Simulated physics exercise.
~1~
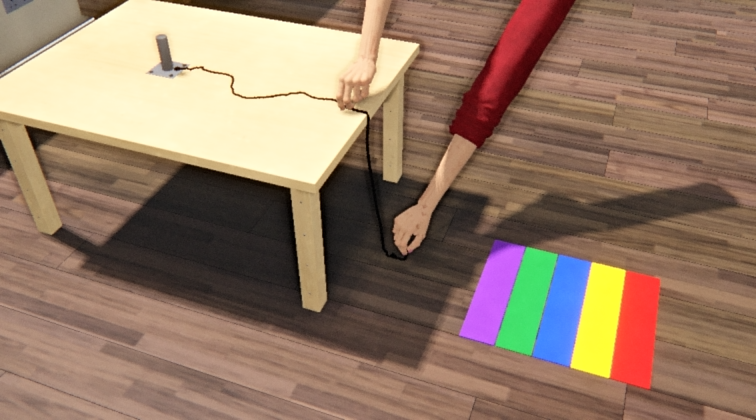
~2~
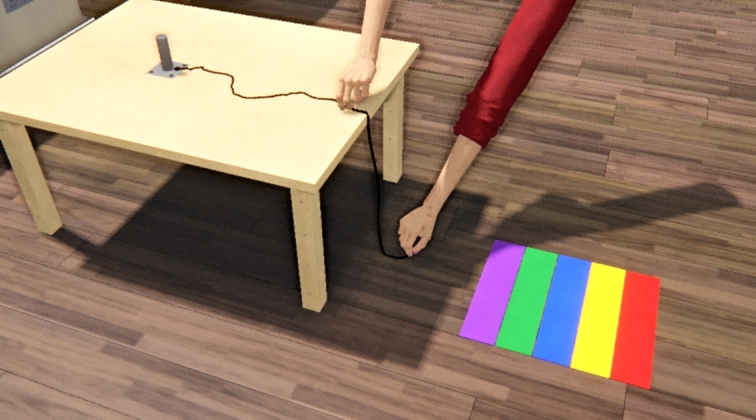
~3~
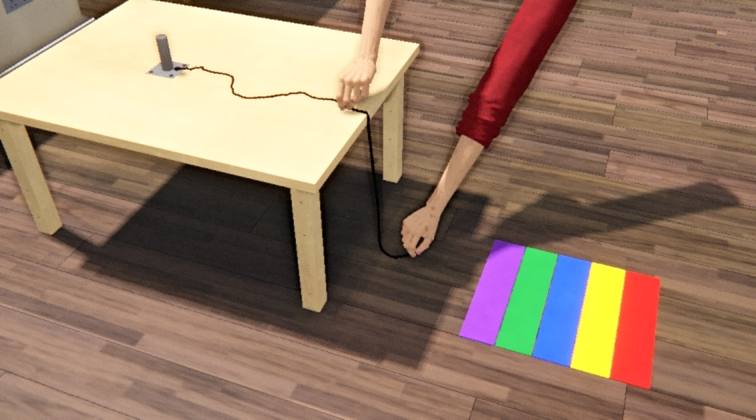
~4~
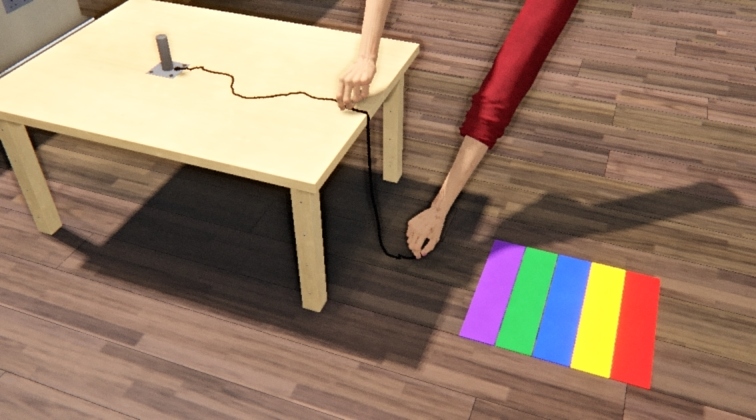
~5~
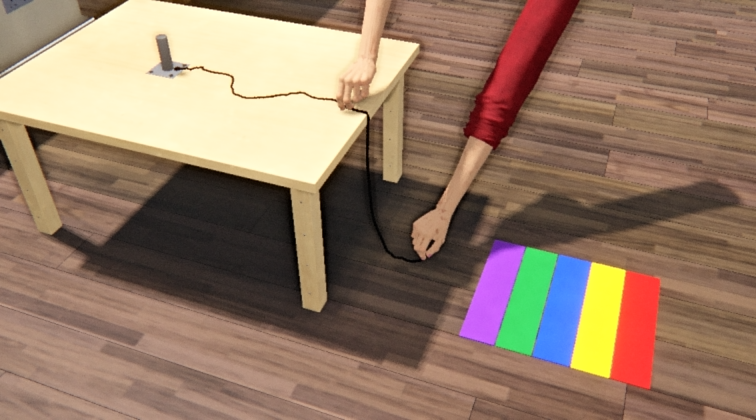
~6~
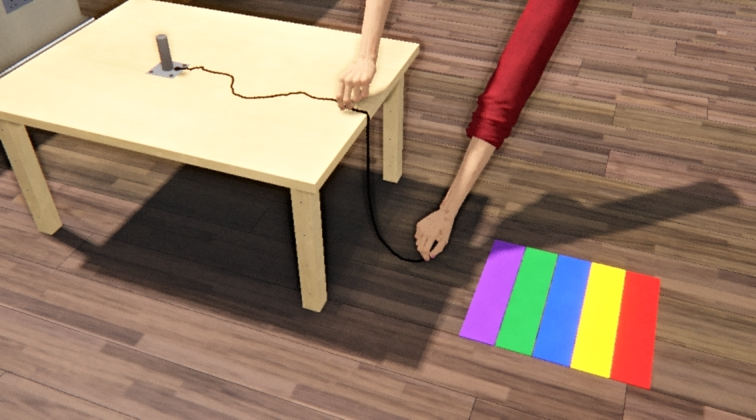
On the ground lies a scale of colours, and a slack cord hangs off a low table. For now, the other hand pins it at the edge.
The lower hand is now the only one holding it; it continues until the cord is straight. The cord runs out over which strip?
The blue one.
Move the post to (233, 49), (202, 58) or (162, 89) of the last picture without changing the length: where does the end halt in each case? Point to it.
First try about (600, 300), second about (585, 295), third about (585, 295).
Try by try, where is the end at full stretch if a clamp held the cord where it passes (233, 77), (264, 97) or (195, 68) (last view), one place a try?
Per try (px, approx.): (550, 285); (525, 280); (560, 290).
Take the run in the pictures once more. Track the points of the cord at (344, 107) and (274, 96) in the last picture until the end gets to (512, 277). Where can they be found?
Point one: (372, 131); point two: (304, 99).
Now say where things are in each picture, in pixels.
End (407, 251); purple (483, 321); green (519, 331); blue (556, 341); yellow (594, 351); red (633, 362), in the first frame.
End (413, 252); cord through (202, 69) (234, 94) (304, 93) (365, 114) (378, 183) (380, 238), in the second frame.
End (416, 253), in the third frame.
End (421, 254); cord through (202, 69) (234, 94) (304, 93) (365, 114) (371, 182) (380, 238), in the fourth frame.
End (426, 256), in the fifth frame.
End (430, 257); cord through (202, 69) (234, 94) (304, 93) (365, 114) (368, 181) (380, 238), in the sixth frame.
Soon after, end near (512, 277); over purple.
After that, end near (546, 286); over green.
At the stop, end near (565, 291); over blue. The end stops over the blue strip.
